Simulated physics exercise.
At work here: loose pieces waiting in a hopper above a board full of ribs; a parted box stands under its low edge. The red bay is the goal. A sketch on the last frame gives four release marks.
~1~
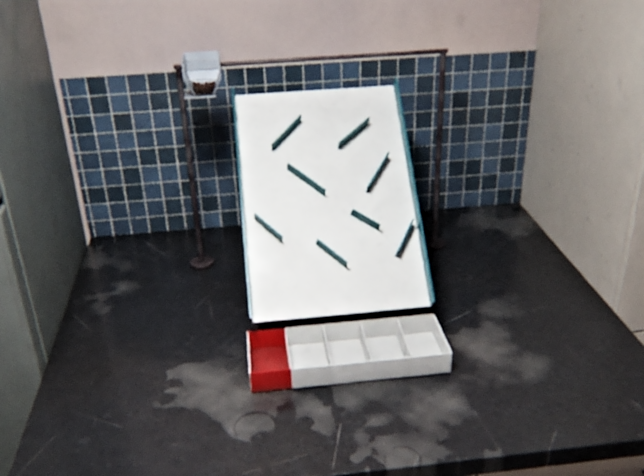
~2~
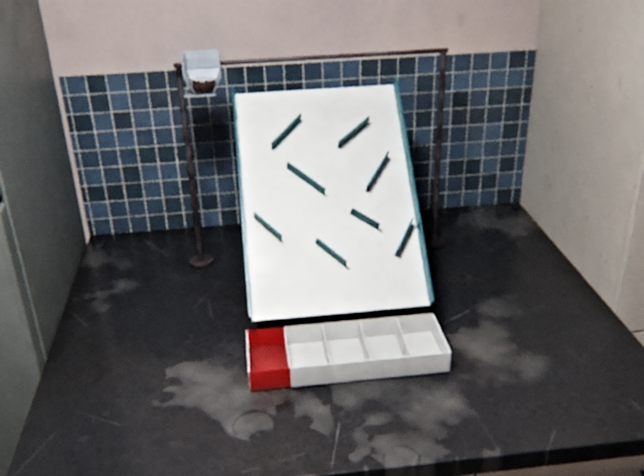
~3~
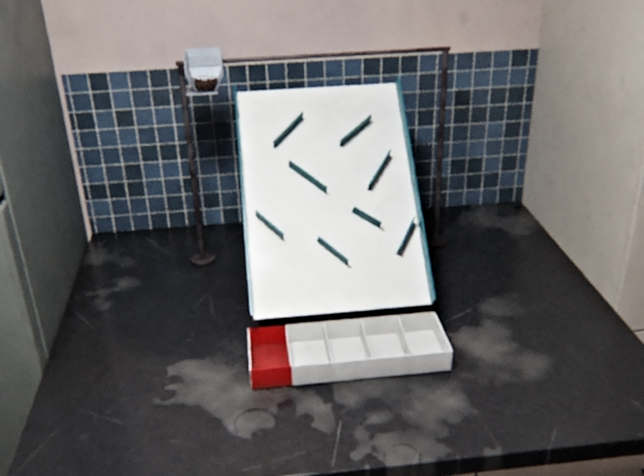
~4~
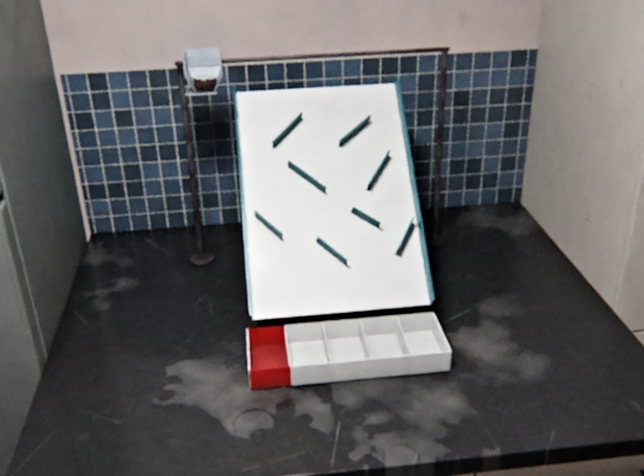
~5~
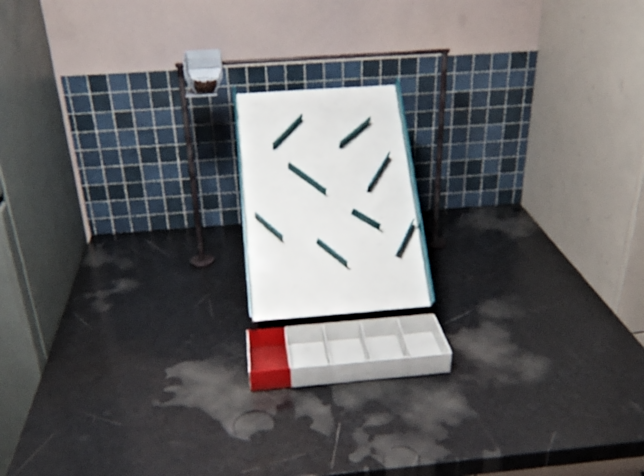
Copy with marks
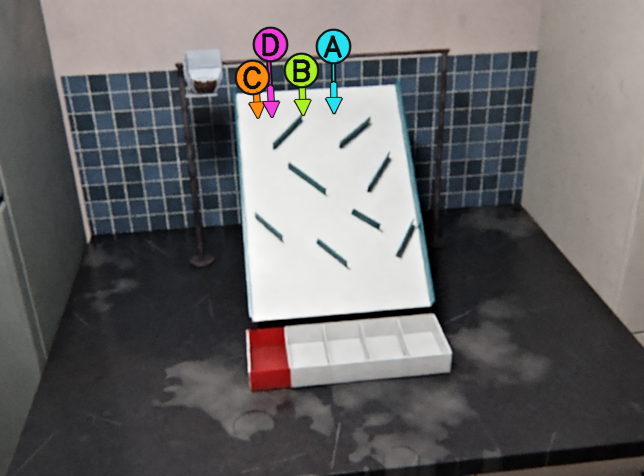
A white board with dark green slanted ribs leans upright on a worn black countertop, seen from the front and slightly above, against blue mosaic tiles and a pale wall. A small pale hopper holding brown pieces sits on a dark stand at upper left, and a white divided box with a red left bay lies below. Nothing visibly moves except a very faint shift of the view.
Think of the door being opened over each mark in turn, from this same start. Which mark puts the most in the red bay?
D works best here.
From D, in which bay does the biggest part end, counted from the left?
It is the first one.
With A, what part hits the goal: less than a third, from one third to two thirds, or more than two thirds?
Mark A gives less than a third.
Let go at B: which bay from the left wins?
The fourth from the left.
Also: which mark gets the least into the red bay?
A it is.
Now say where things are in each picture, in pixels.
Hopper near (204, 89), allspice berries, door shut, in the first picture.
Ribs (272, 143) to (301, 114), (339, 142) to (369, 116), (288, 162) to (325, 189), in the second picture.
Ribs (369, 184) to (391, 150), (256, 211) to (283, 234), (354, 207) to (382, 223), in the third picture.
Ribs (317, 237) to (348, 261), (398, 250) to (414, 217), in the fourth picture.
Red bay near (271, 378), number 1 of 5 from the left, in the fifth picture.
On the marked copy, mark A meets the board at (334, 107); mark B meets the board at (303, 109); mark C meets the board at (257, 112); mark D meets the board at (271, 111).
With A, none at all in the red bay, all but a few in other bays.
With B, close to a third in the red bay, close to two thirds in other bays.
With C, close to a third in the red bay, close to two thirds in other bays.
With D, close to two thirds in the red bay, close to a third in other bays, only a few outside the box.
